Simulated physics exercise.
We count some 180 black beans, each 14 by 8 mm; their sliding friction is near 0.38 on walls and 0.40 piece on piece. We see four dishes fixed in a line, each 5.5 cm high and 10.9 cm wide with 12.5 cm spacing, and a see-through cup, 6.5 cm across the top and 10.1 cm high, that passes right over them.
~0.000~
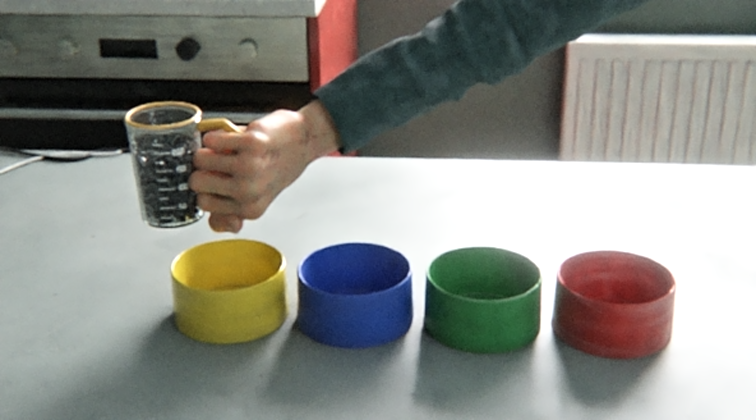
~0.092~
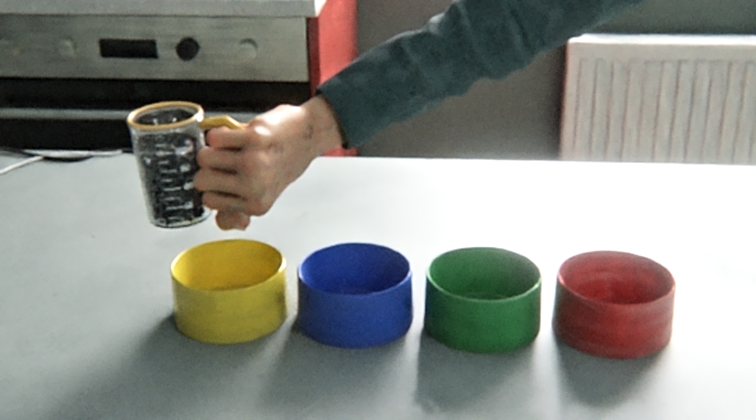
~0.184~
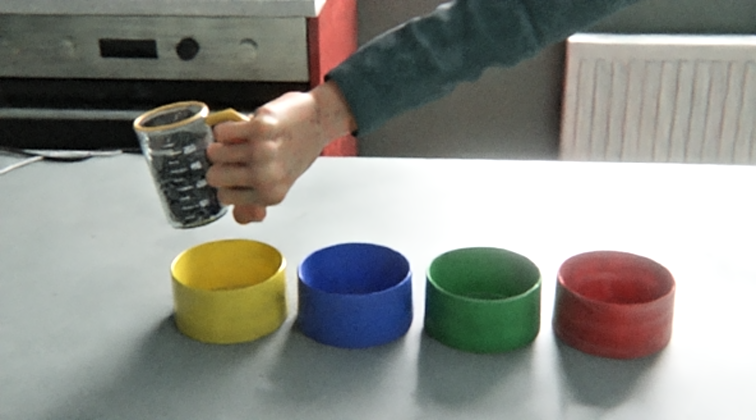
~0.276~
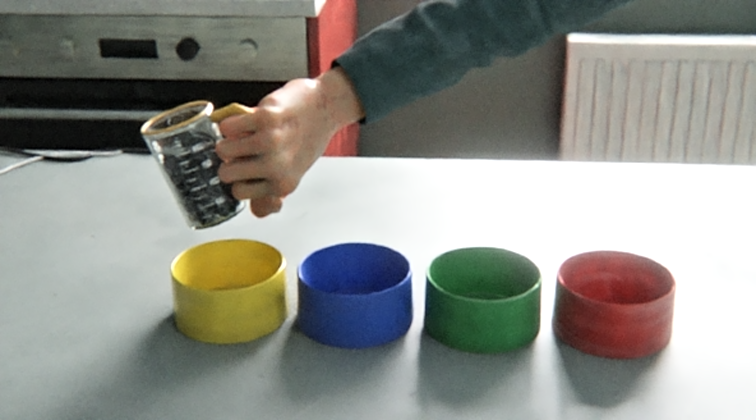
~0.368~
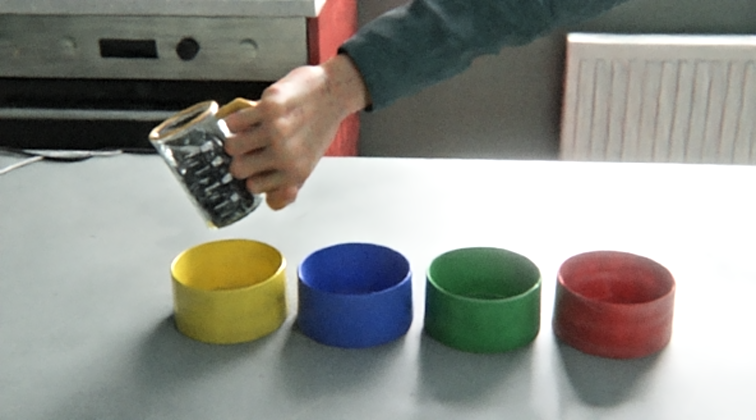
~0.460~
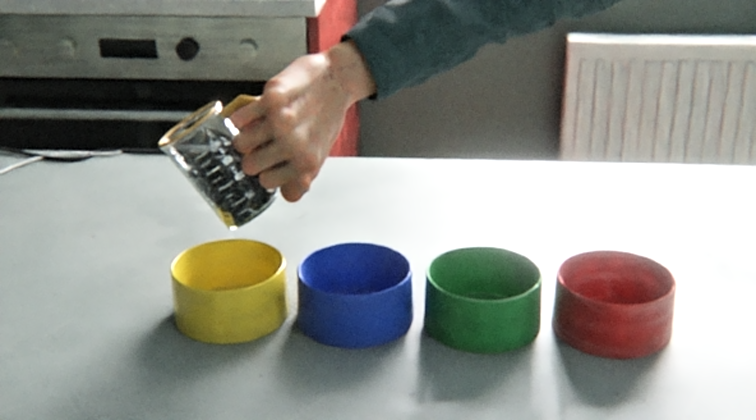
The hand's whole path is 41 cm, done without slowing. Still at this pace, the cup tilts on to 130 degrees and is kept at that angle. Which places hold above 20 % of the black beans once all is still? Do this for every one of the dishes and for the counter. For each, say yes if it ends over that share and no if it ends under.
As I see it, red: Ends up with a fifth or less; blue: Ends up with more than a fifth; green: Ends up with a fifth or less; yellow: Ends up with a fifth or less; counter: Ends up with a fifth or less.
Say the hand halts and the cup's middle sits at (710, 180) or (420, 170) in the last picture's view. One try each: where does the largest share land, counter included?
First try: Blue; second try: Blue.
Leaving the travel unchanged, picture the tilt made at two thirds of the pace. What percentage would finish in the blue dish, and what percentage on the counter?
I'd expect blue to end at 40 and the counter at 30.
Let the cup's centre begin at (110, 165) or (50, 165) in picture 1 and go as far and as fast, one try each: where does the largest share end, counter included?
The winner: Yellow; yellow.
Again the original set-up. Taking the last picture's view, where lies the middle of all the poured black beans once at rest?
Roughly pixel (343, 302).
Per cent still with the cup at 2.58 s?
That would be some 0 per cent.
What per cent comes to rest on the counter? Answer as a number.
Close to 10 per cent, give or take.
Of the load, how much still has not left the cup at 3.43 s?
Roughly 0 %.
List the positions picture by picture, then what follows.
The first frame shows cup at (168, 166), tilt 0 degrees, lip at (128, 115), moved 0.0 cm; middle of the pieces at (171, 177); yellow dish at (228, 264); blue dish at (355, 268); green dish at (484, 273); red dish at (616, 277).
The second frame shows cup at (173, 166), tilt 3 degrees, lip at (131, 117), moved 0.5 cm; middle of the pieces at (176, 177).
The third frame shows cup at (185, 166), tilt 10 degrees, lip at (137, 121), moved 1.6 cm; middle of the pieces at (189, 177).
The fourth frame shows cup at (197, 167), tilt 18 degrees, lip at (144, 127), moved 2.8 cm; middle of the pieces at (203, 176).
The fifth frame shows cup at (209, 167), tilt 25 degrees, lip at (153, 134), moved 4.0 cm; middle of the pieces at (216, 176).
The sixth frame shows cup at (222, 167), tilt 32 degrees, lip at (162, 141), moved 5.1 cm; middle of the pieces at (230, 176); yellow dish at (228, 264); blue dish at (355, 268); green dish at (484, 273); red dish at (616, 277). The cup turns about 80 degrees a second and travels 13 cm a second.
After 1.73 s, tilt 130 degrees; cup holds 20 %, blue 70 %.
After 2.58 s, tilt 130 degrees; cup holds 0 %, blue 90 %.
After 3.43 s, tilt 130 degrees; cup holds 0 %, blue 90 %.
In the end, at 3.7 s, red 0 %, blue 90 %, green 0 %, yellow 0 %, counter 10 %.
